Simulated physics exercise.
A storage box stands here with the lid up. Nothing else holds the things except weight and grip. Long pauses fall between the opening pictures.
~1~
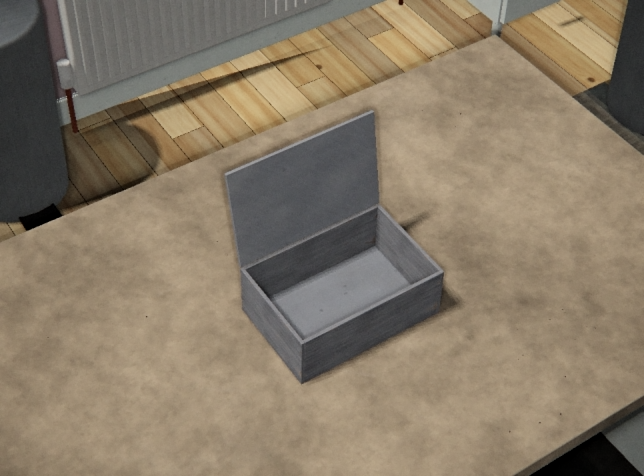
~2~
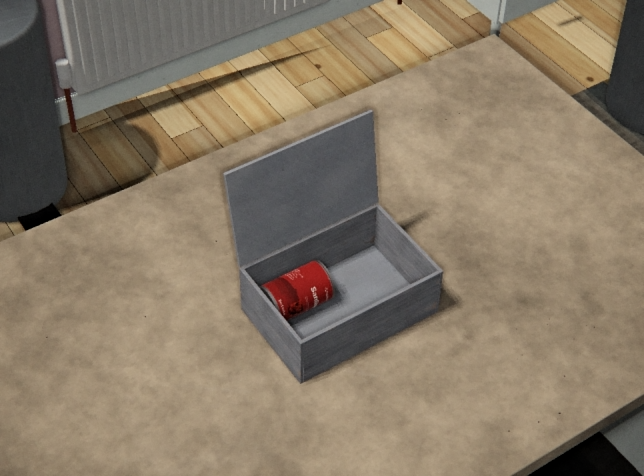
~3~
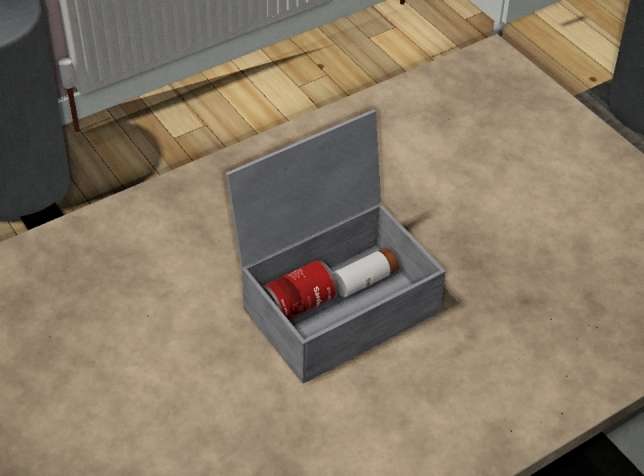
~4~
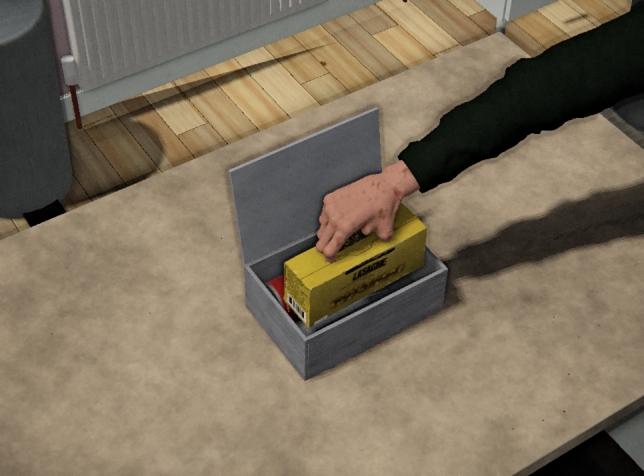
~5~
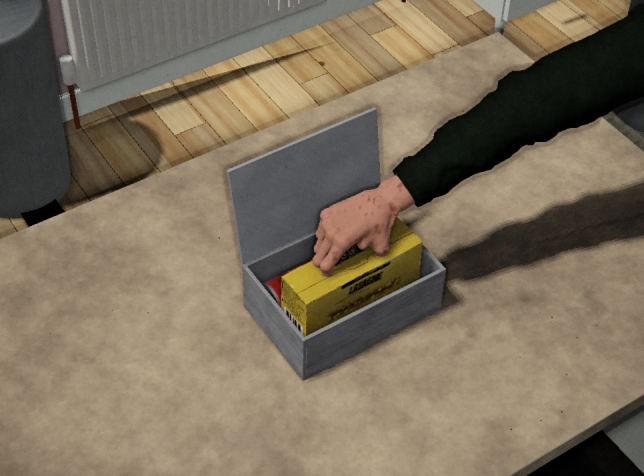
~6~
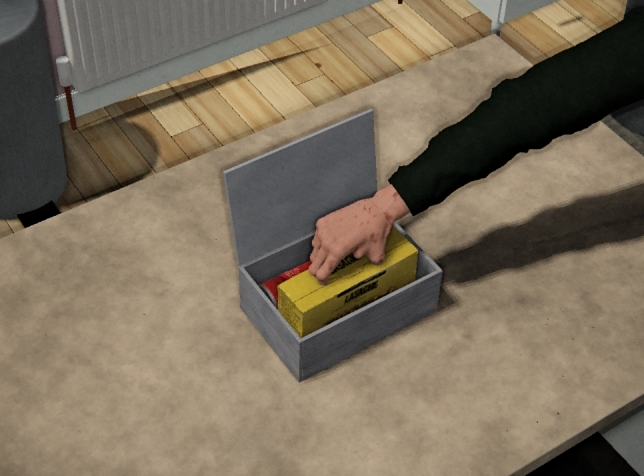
The footage shows an open grey box on a table, empty at first, then holding a red tin, then also a white and brown cylindrical item, before a dark-sleeved arm lowers a yellow carton into it beside them.
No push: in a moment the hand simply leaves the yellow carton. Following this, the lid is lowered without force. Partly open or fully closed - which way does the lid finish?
Fully closed.
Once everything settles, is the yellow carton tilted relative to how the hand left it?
It stays as placed.
Then, 1.10 s on from there, lid starting down; yellow carton shifted a little near (347, 306).
Then, 1.70 s on from there, lid 47° above the rim; yellow carton shifted a little near (347, 306).
Then, 2.00 s on from there, lid 13° above the rim; yellow carton shifted a little near (347, 306).
In the end, lid shut; moved from the start, yellow carton; the other 2 unmoved. At the end, from the last picture's camera, yellow carton near (347, 306).
